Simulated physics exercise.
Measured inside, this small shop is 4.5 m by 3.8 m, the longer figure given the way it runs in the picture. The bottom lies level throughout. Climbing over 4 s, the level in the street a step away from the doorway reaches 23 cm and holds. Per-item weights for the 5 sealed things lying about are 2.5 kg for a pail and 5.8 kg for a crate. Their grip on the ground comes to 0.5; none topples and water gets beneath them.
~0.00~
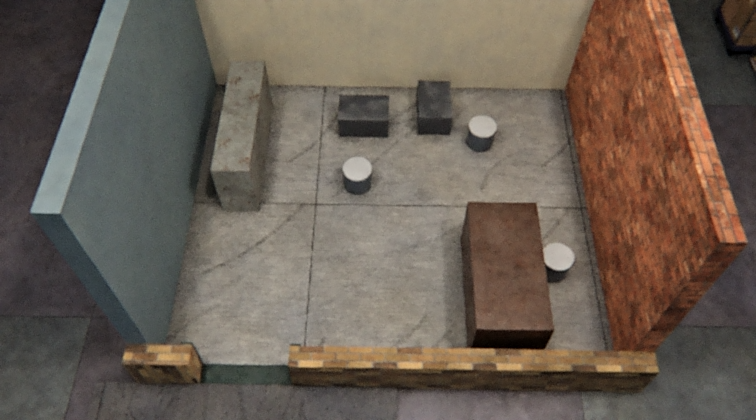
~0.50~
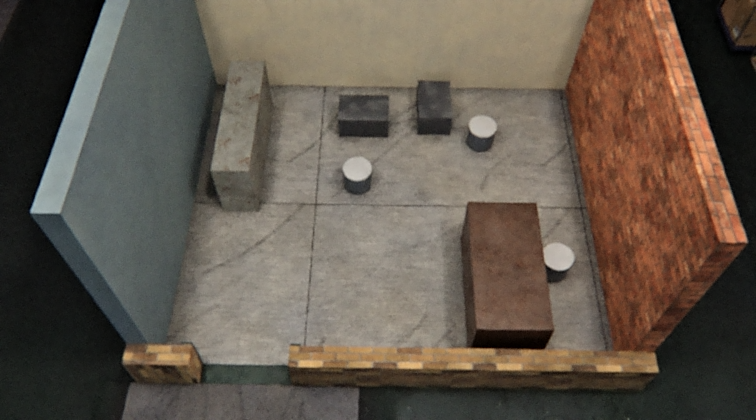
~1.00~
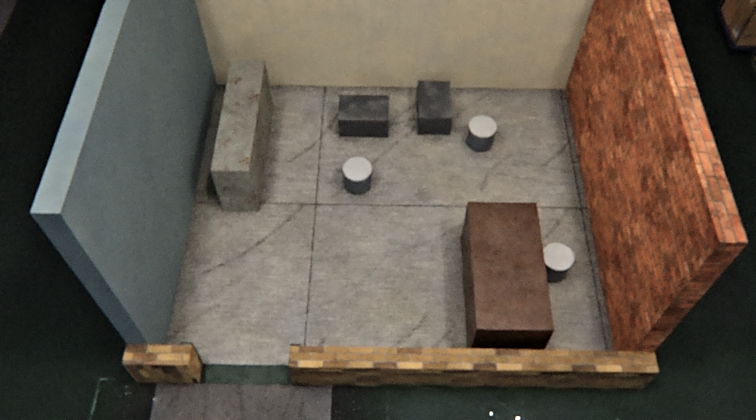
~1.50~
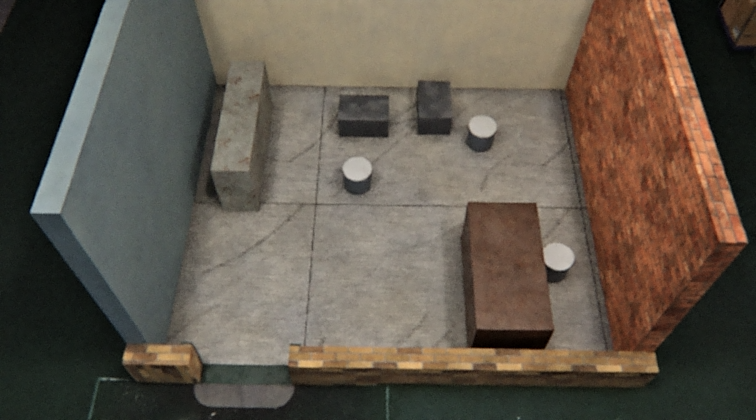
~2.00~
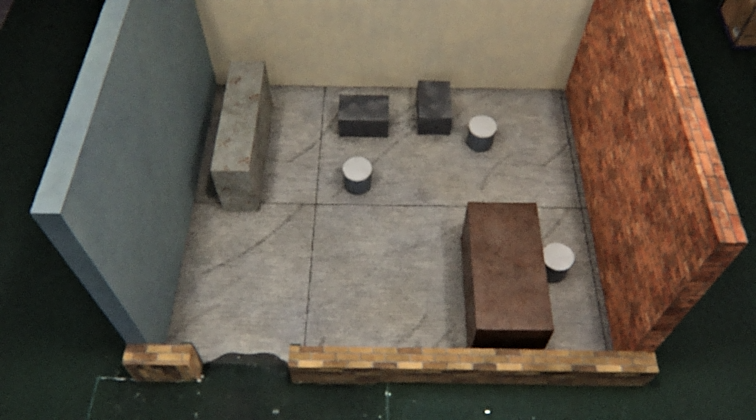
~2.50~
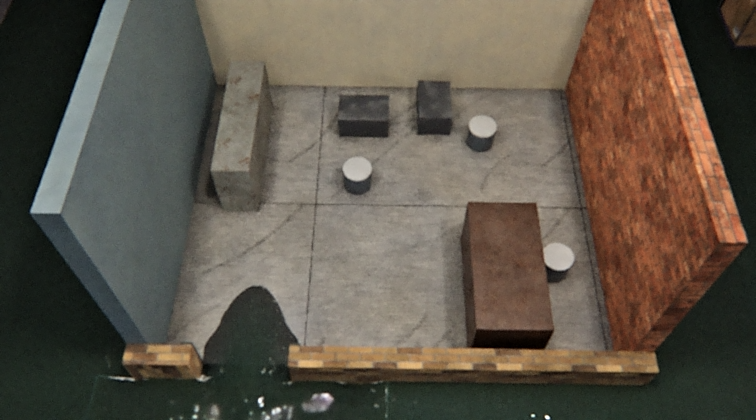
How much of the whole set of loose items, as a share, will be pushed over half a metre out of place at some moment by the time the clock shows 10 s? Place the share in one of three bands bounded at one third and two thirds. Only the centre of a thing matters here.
Going by this, the fraction will be in the top third.
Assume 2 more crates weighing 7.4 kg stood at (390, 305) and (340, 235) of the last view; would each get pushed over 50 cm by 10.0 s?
In that order: Within the mark, beyond the mark.
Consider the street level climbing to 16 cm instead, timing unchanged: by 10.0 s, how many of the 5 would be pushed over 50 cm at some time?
Result: 3.
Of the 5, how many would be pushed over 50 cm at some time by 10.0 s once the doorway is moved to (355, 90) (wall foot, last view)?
In that case the number is 2.
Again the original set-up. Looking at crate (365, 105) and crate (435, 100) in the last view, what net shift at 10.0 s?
They sit 150 cm and 140 cm away, in the order given.
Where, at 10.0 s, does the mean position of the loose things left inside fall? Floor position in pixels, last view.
The centre is close to (537, 195).
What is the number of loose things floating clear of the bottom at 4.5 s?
It comes to 0.
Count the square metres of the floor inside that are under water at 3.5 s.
Near 3.0 m2 in all.
After 3.5 s 0 of 5 are over 50 cm from their spots; 0 afloat.
After 4.5 s 0 of 5 are over 50 cm from their spots; 0 afloat.
After 7.0 s 2 of 5 are over 50 cm from their spots; 3 afloat.
After 10.0 s 4 of 5 are over 50 cm from their spots, and 4 have been at some point; 4 afloat.
